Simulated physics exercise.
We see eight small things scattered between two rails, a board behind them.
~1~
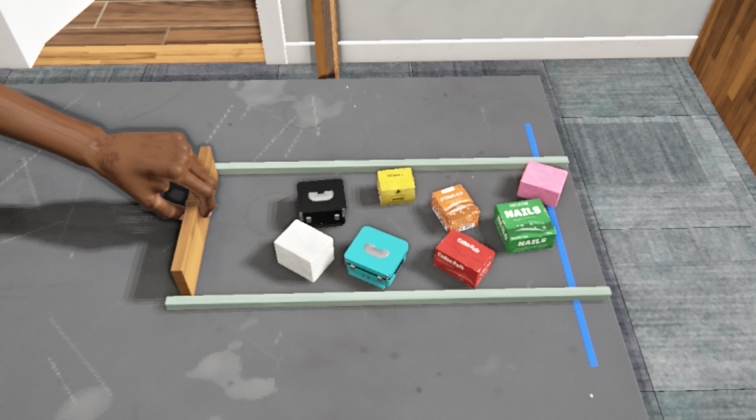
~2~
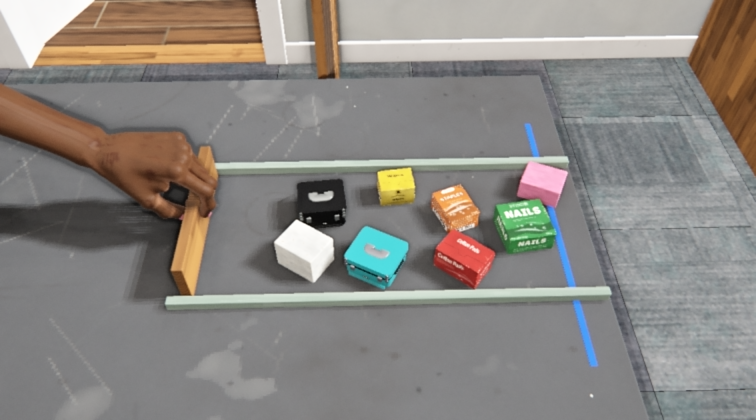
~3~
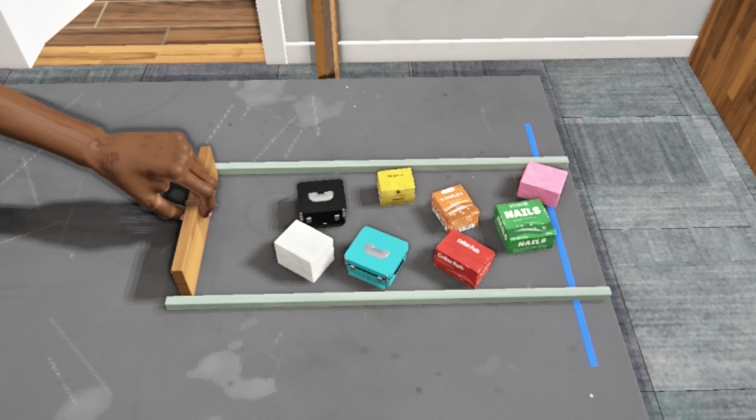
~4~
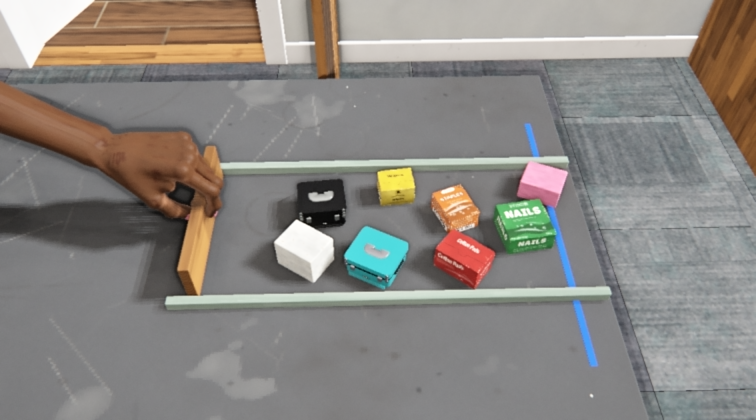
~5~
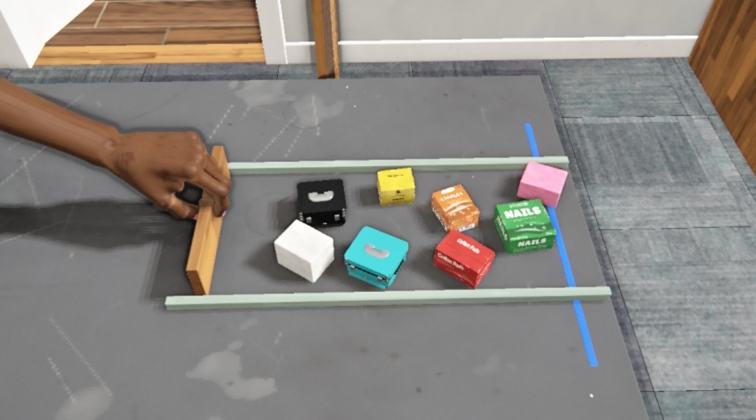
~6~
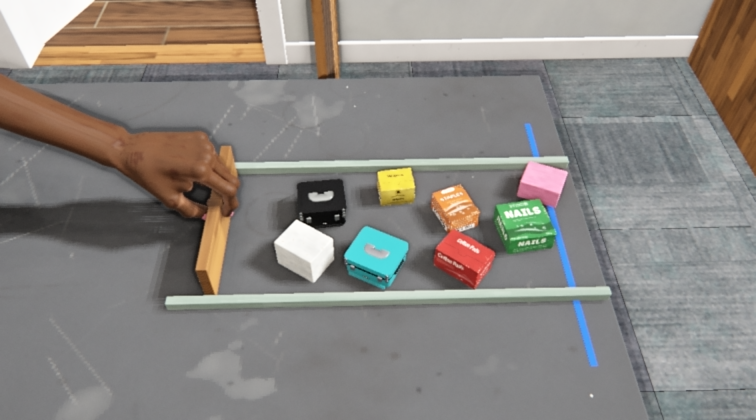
A dark-skinned hand reaches in from the left over a grey tabletop, seen from above at an angle, with carpet and a doorway behind. It grips an upright wooden board between two pale green rails, where black, yellow, white, turquoise, orange, red, green and pink boxes and cases sit scattered toward a blue tape line at right. After staying still, the hand slides the board slightly rightward, touching nothing else, while the items and camera stay still.
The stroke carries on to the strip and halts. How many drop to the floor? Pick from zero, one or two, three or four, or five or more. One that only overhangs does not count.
Here the number that fall off is five or more.
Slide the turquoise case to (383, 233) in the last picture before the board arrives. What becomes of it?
Then it falls.
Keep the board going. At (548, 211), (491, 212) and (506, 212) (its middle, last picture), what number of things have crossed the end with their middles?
In that order 5, 2 and 2.
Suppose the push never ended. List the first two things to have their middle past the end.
The order is the red box, the green box.
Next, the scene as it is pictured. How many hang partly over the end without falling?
That would be 2.
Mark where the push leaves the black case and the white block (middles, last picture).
First (576, 202), then (584, 231).
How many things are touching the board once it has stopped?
That makes 3.
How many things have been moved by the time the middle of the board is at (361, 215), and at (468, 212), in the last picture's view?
5 and 7.
Early on, none off yet; pink block at rest near (542, 184); green box at rest near (524, 226); red box travelled a little near (489, 260).
Finally, the number that fall off is five or more; lost, turquoise case, orange box, red box, green box and pink block.
